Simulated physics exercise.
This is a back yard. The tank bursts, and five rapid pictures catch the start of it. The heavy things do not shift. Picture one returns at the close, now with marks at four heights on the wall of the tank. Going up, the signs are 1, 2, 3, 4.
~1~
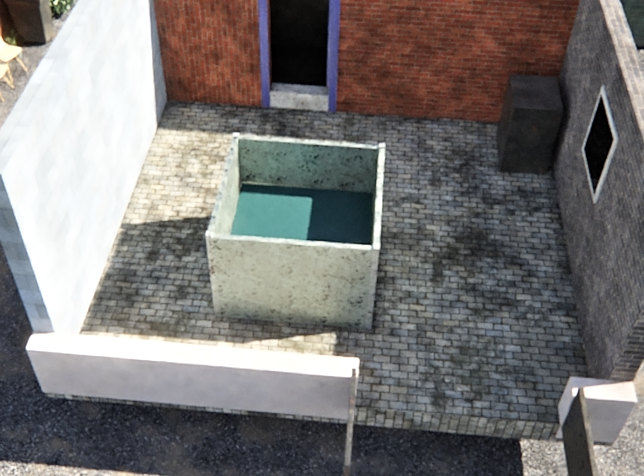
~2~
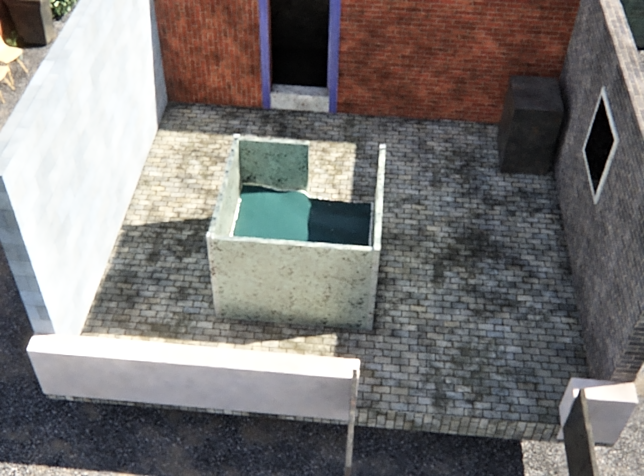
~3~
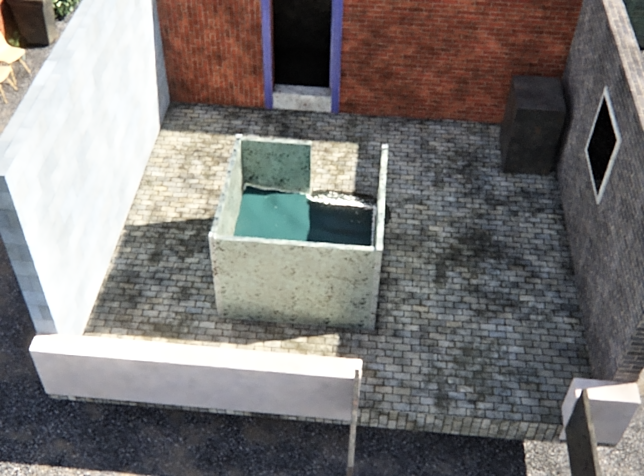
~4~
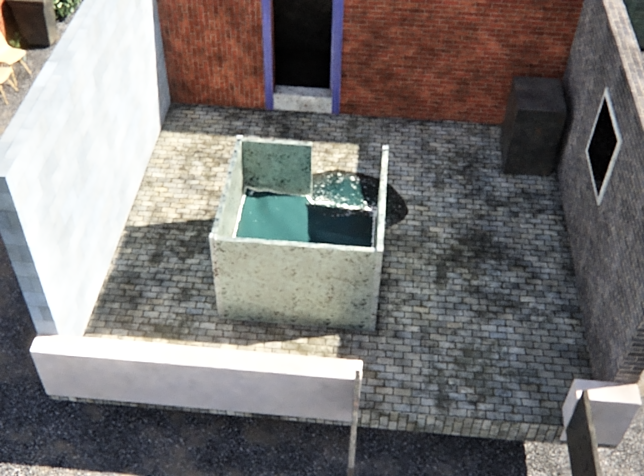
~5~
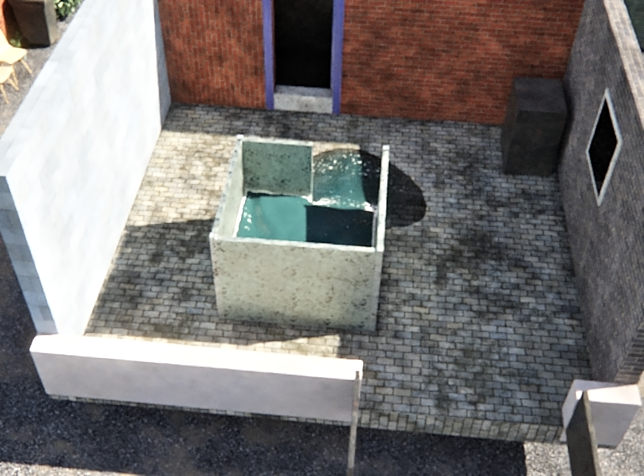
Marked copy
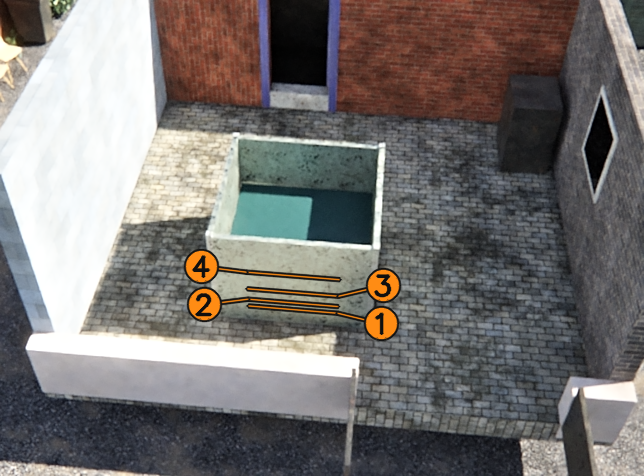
In a walled, paved back yard, part of the far wall of a square water tank disappears, and water pours through the gap onto the paving behind, leaving a dark wet patch that spreads to the right.
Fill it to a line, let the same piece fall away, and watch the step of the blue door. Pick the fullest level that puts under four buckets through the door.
That is mark 4.
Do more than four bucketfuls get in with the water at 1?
No, not at all.
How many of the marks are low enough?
All four.
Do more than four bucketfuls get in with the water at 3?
No, not at all.
On the marked copy, 1 at (293, 309); 2 at (292, 302); 3 at (292, 292); 4 at (292, 275); from the bottom up 1, 2, 3, 4.
If 1 is chosen, nothing gets over.
If 2 is chosen, nothing gets over.
If 3 is chosen, nothing gets over.
If 4 is chosen, a bucket or two gets in.
